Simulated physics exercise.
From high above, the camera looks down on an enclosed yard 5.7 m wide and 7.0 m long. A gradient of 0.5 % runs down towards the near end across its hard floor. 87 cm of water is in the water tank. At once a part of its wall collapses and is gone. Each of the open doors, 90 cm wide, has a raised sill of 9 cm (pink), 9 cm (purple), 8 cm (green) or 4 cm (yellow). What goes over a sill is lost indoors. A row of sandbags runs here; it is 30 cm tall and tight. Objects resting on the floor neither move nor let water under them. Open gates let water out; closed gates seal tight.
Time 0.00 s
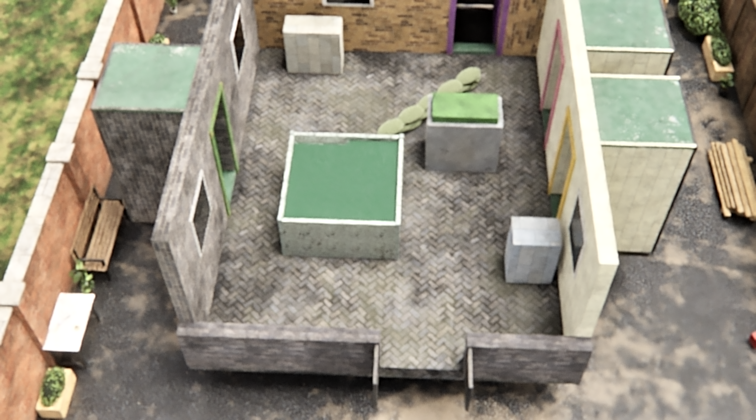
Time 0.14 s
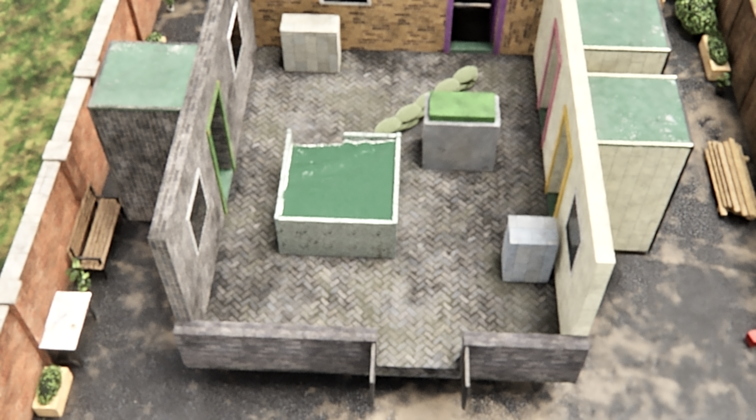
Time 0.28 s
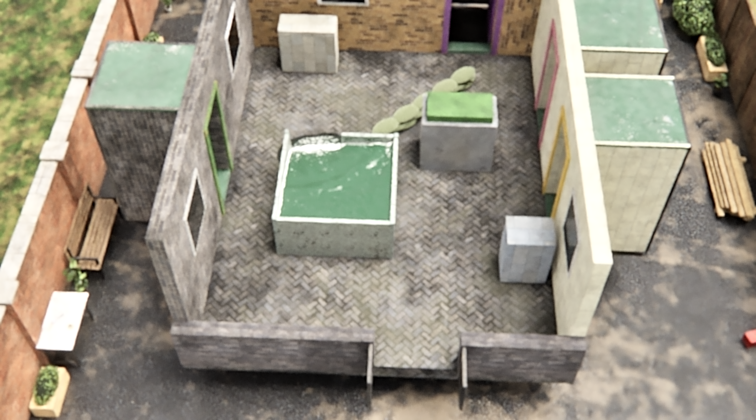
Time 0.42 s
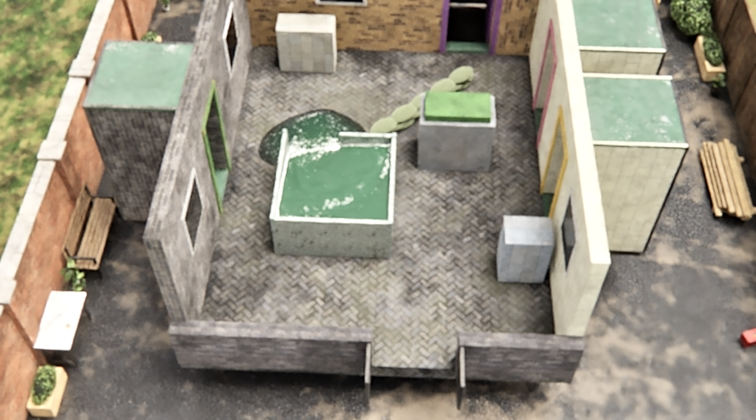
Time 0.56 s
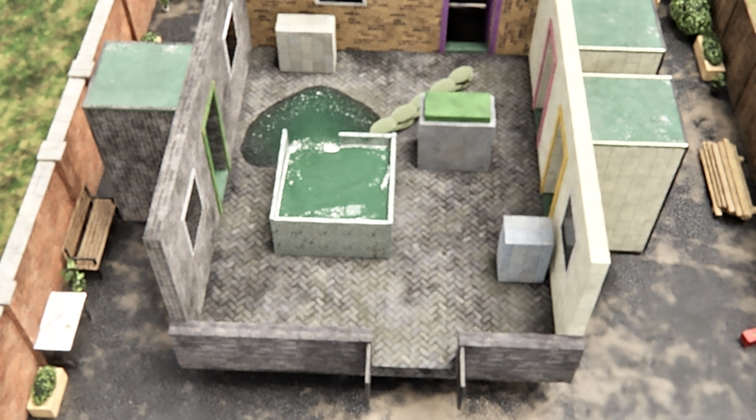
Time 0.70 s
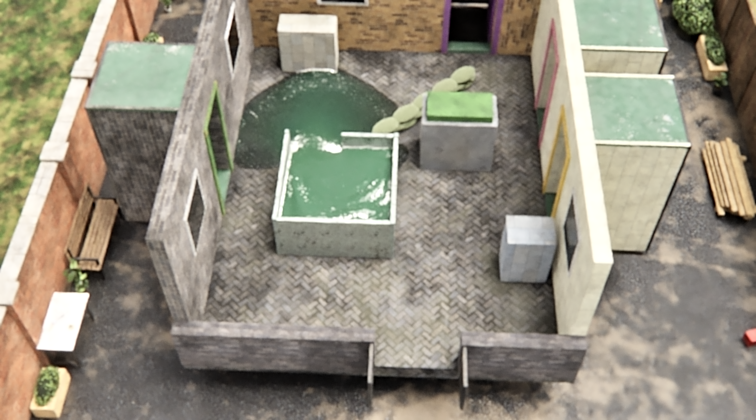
Green water spills from the far side of a pale, square, open-topped tank in a walled yard seen from high above. Around the tank stand a grey block with a bright green top, smaller pale boxes, a row of green-grey sandbags and a purple doorway. As the view shifts very slightly, the tank's surface ripples and a dark green puddle spreads across the paving behind it, widening towards the left wall and sandbags.
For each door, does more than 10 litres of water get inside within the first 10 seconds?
Result: Pink door: Less than stated, purple door: More than stated, green door: Less than stated, yellow door: More than stated.
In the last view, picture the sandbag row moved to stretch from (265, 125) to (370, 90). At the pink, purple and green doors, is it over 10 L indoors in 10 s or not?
Moved that way: Pink breaches it, purple breaches it, green holds.
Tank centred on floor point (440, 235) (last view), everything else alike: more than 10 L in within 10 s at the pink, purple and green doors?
So the pink door tops the limit, the purple door tops the limit and the green door tops the limit.
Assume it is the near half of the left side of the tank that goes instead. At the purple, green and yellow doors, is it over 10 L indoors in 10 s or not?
Note: Purple short of the mark, green beyond the mark, yellow beyond the mark.
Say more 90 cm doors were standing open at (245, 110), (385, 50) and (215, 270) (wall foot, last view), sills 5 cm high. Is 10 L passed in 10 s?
Door 1: Higher; door 2: Higher; door 3: Lower.
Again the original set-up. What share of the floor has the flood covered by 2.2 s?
Wet share: About 30 %.
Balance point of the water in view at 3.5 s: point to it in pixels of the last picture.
At roughly (348, 133).
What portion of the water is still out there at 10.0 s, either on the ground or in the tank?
92 %.
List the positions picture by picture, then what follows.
In the first picture, the water tank at (343, 180) is whole and still, 87 cm deep.
In the second picture, the front is at a hidden place, 0.6 m from the gap on the water tank's far side; 0.2 m2 of floor is under water; 87 cm left at the back of the water tank.
In the third picture, water pours out on the water tank's far side and has run 0.9 m, to a hidden place; typically 12 cm deep outside, 87 cm at the water tank's back.
In the fourth picture, water pours out on the water tank's far side and has run 1.5 m, to (328, 113); typically 8 cm deep outside, 84 cm at the water tank's back.
In the fifth picture, the front is at (318, 89), 2.1 m from the gap on the water tank's far side; 3.9 m2 of floor is under water; 77 cm left at the back of the water tank.
In the sixth picture, the front is at (298, 73), 2.6 m from the gap on the water tank's far side; 6.0 m2 of floor is under water; 73 cm left at the back of the water tank.
After 1.4 s water covers 25 % of the floor and is deepest (46 cm) near (251, 70); pink door not reached, purple door not reached, green door not reached, yellow door not reached.
After 2.2 s water covers 30 % of the floor and is deepest (52 cm) near (324, 54); pink door not reached, purple door 11 cm at the sill, 0 L in, green door 2 cm at the sill, 0 L in, yellow door not reached.
After 3.5 s water covers 35 % of the floor and is deepest (38 cm) near (527, 60); pink door 6 cm at the sill, 0 L in, purple door 16 cm at the sill, 4 L in, green door 1 cm at the sill, 0 L in, yellow door not reached.
After 6.0 s water covers 70 % of the floor and is deepest (24 cm) near (527, 60); pink door 8 cm at the sill, 0 L in, purple door 16 cm at the sill, 88 L in, green door 6 cm at the sill, 0 L in, yellow door 4 cm at the sill, 0 L in.
After 10.0 s water covers 90 % of the floor and is deepest (14 cm) near (247, 143); pink door 5 cm at the sill, 0 L in, purple door 11 cm at the sill, 123 L in, green door 7 cm at the sill, 0 L in, yellow door 8 cm at the sill, 18 L in.
